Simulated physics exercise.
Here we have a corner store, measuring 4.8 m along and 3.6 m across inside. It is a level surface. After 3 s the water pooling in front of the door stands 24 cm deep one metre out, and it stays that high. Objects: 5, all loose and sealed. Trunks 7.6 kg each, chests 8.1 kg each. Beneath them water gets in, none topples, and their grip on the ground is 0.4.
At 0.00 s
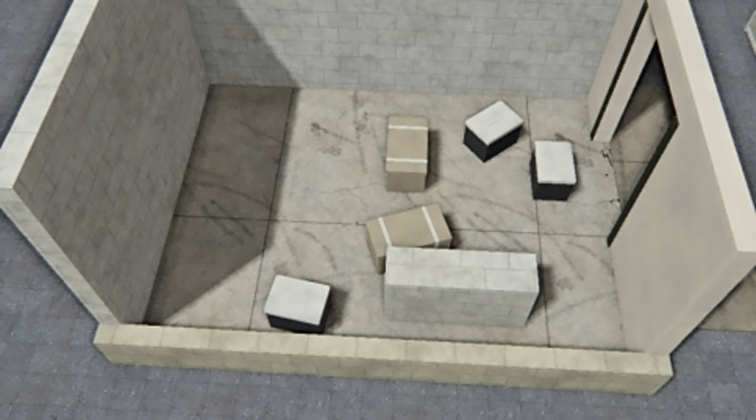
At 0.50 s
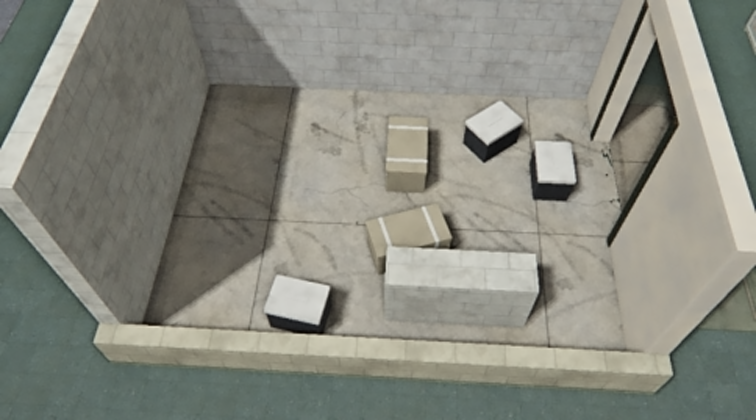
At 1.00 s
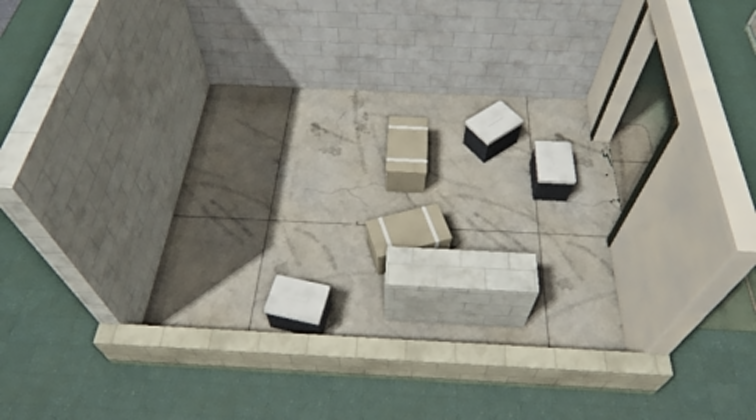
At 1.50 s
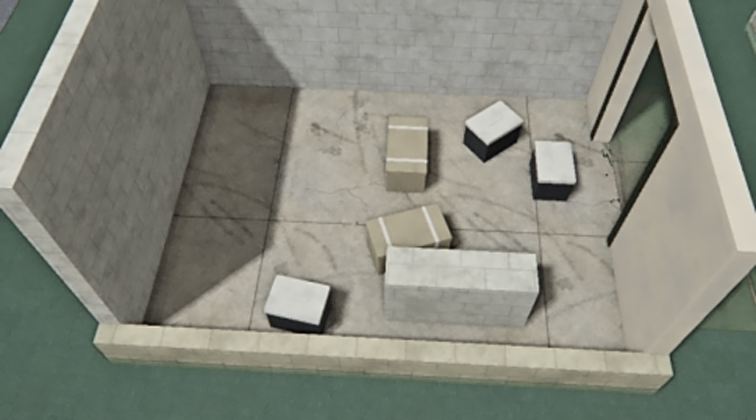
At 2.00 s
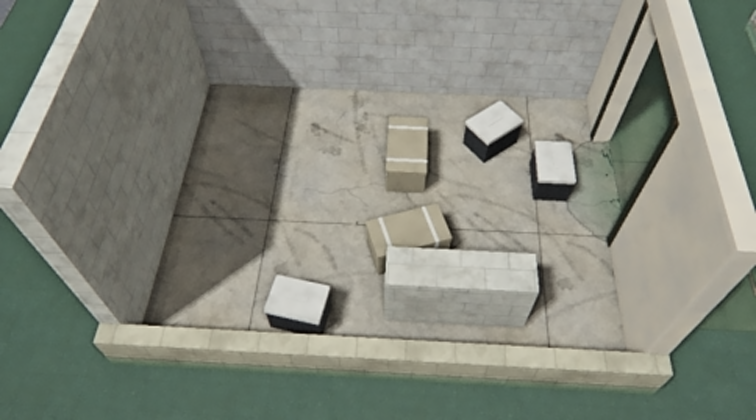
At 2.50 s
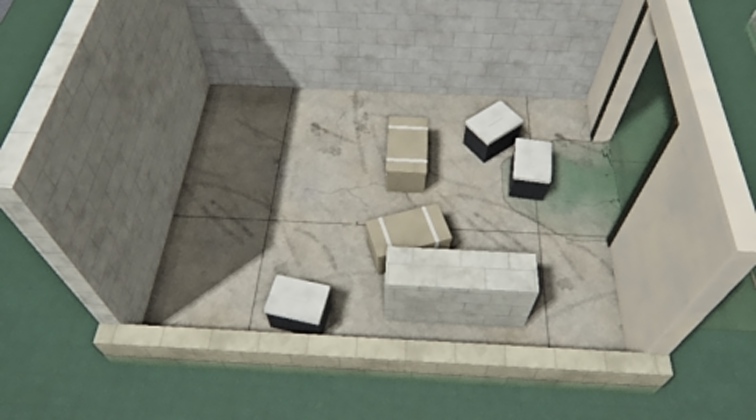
Greenish water spread over the paving around the walled room, then seeped in through the opening on the right and nudged the nearest white-topped box slightly left, while the other boxes stayed put.
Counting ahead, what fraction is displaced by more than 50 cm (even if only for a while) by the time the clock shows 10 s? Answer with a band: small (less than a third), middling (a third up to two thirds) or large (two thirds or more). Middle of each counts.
Large.
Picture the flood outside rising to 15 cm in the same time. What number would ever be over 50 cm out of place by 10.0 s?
Then 4 of them.
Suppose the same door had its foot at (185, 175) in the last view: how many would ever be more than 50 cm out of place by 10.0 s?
5.
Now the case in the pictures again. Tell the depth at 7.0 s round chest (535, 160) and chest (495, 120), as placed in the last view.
First roughly 12 cm, second roughly 14 cm.
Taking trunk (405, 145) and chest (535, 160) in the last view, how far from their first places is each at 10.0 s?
In that order: 250 cm, 350 cm.
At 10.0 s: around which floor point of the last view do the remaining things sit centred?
Roughly at (275, 236).
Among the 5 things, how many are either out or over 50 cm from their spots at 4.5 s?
By that time the total stands at 4.
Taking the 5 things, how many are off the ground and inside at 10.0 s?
5 of them.
After 3.5 s 1 of 5 are over 50 cm from their spots; 0 afloat.
After 4.5 s 4 of 5 are over 50 cm from their spots; 2 afloat.
After 7.0 s 4 of 5 are over 50 cm from their spots; 4 afloat.
After 10.0 s 5 of 5 are over 50 cm from their spots, and 5 have been at some point; 5 afloat.
